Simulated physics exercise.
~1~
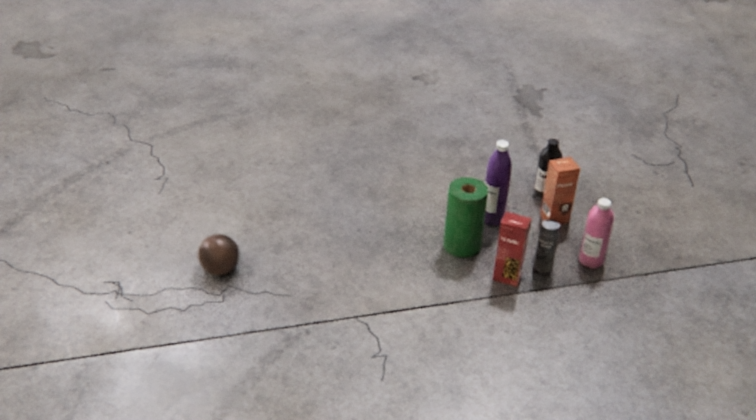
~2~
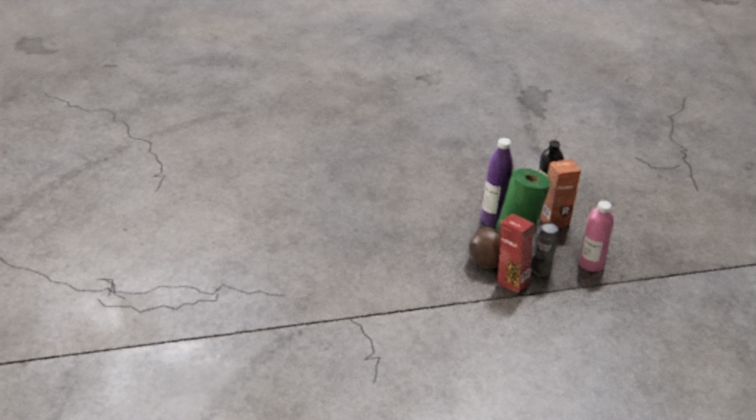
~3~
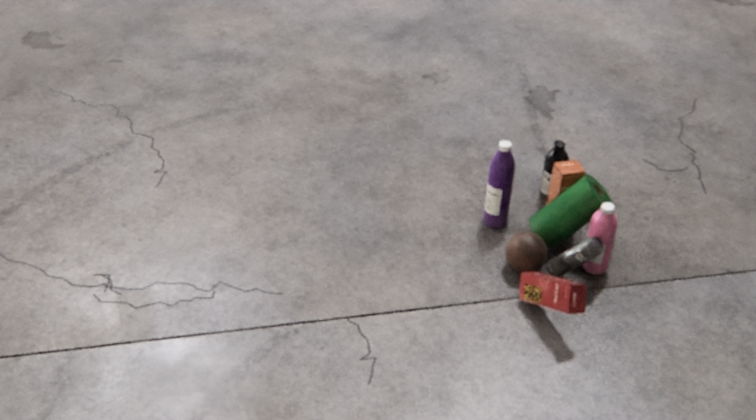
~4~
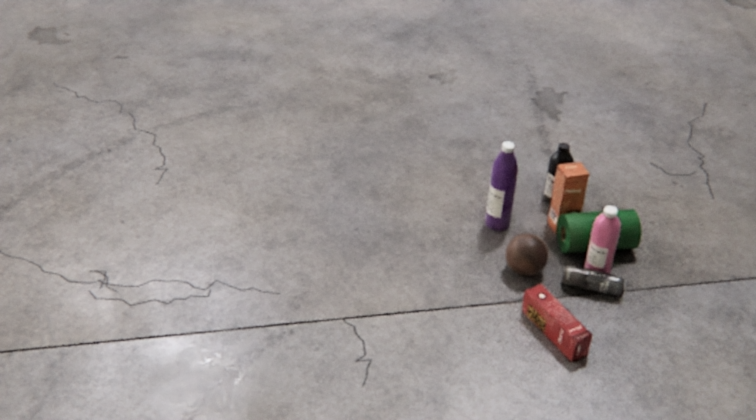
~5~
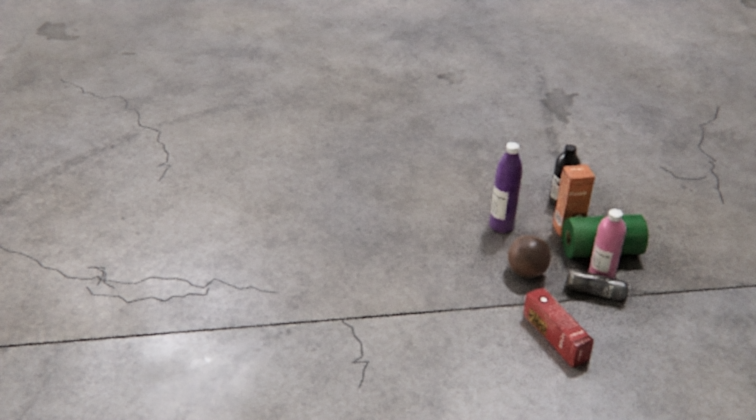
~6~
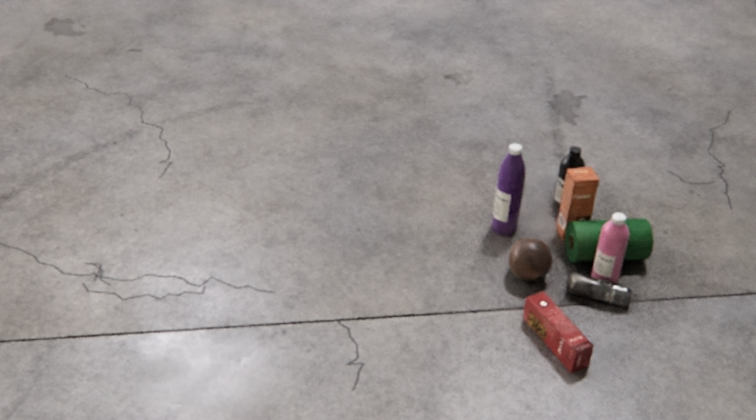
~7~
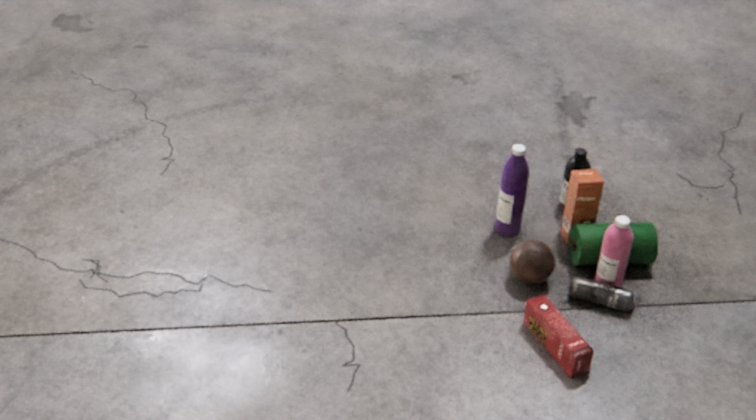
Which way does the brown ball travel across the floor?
The brown ball travels to the right, from the open floor on the left into the group of bottles and cartons.
A cracked grey concrete floor crossed by a long dark seam is seen from above at an angle, the view drifting slightly sideways. A brown ball sits alone on the left, while a green roll, purple, black and pink bottles, orange and red cartons and a dark grey can stand grouped on the right. The ball moves right into the group, and the green roll shifts and leans. The red carton, roll and can then topple. At the end those three lie on the floor, the ball rests among them, and the bottles and orange carton still stand.
